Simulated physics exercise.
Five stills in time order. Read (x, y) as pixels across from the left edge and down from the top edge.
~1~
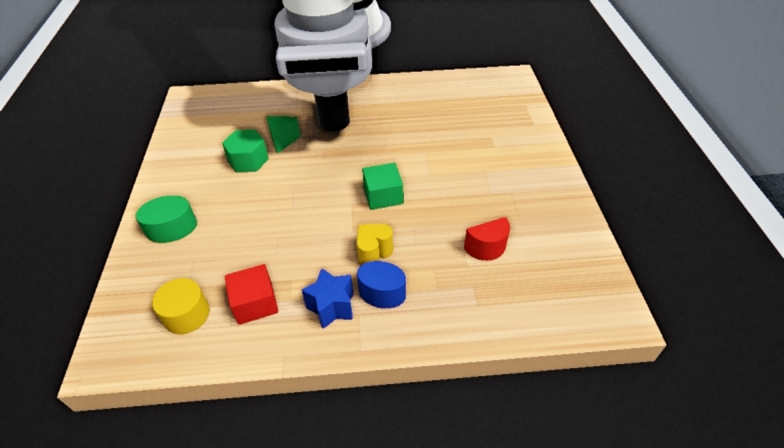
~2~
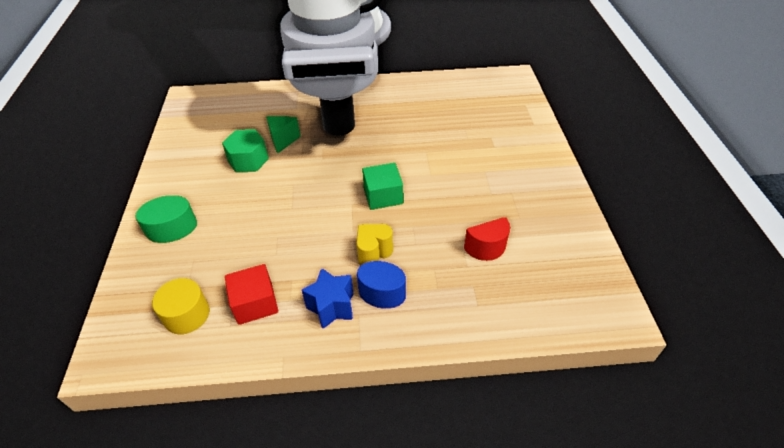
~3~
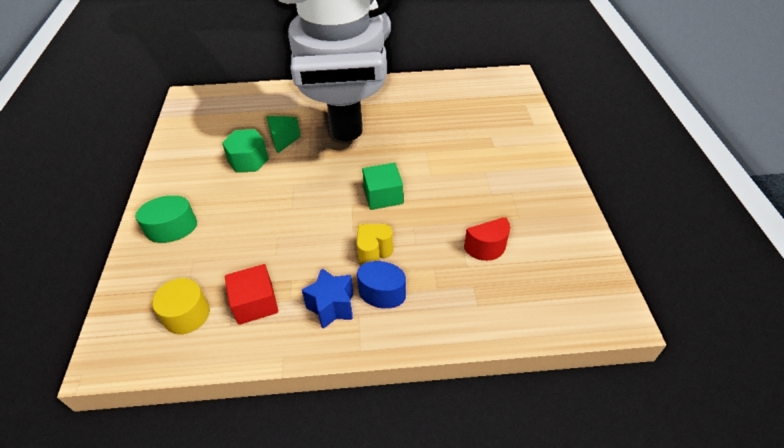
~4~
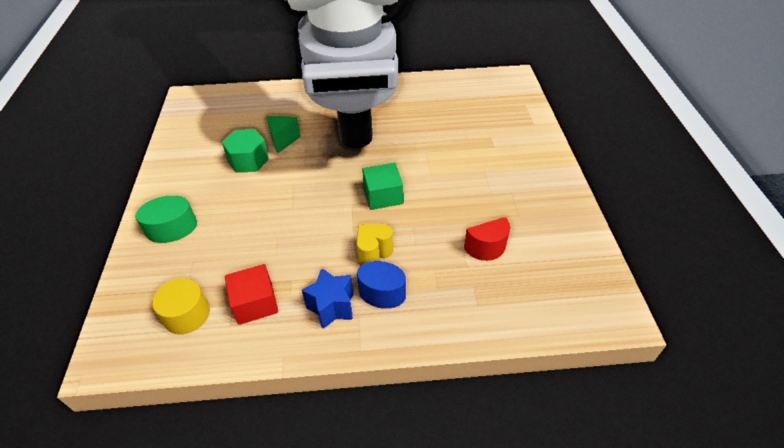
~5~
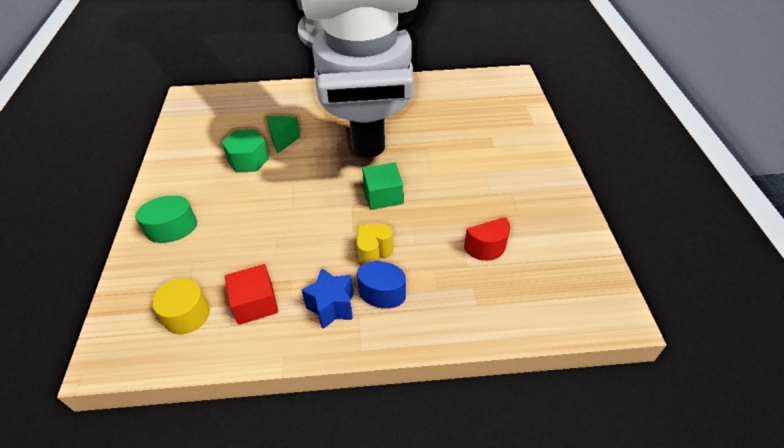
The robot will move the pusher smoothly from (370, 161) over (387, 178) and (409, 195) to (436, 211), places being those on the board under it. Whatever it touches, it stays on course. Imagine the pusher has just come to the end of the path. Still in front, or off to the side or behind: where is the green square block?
Slipped off.
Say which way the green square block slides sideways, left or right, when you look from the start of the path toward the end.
That's a shift to the right.
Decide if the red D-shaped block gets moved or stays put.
It keeps its position.
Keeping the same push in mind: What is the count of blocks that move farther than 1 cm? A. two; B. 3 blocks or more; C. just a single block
It's C.
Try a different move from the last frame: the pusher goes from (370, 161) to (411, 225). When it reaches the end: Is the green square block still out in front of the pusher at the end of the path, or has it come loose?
That block remains ahead.
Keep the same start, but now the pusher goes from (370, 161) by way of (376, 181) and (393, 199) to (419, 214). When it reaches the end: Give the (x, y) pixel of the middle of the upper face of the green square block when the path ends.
When the path ends, it will be at (418, 223).
On the path given first. One third of the way, pusher (387, 166); green square block (386, 183), turned 15° clockwise.
Two thirds of the way, pusher (409, 182); green square block (392, 199), turned 50° clockwise.
At the end, pusher (437, 197); green square block (393, 200), turned 55° clockwise; red D-shaped block unmoved.
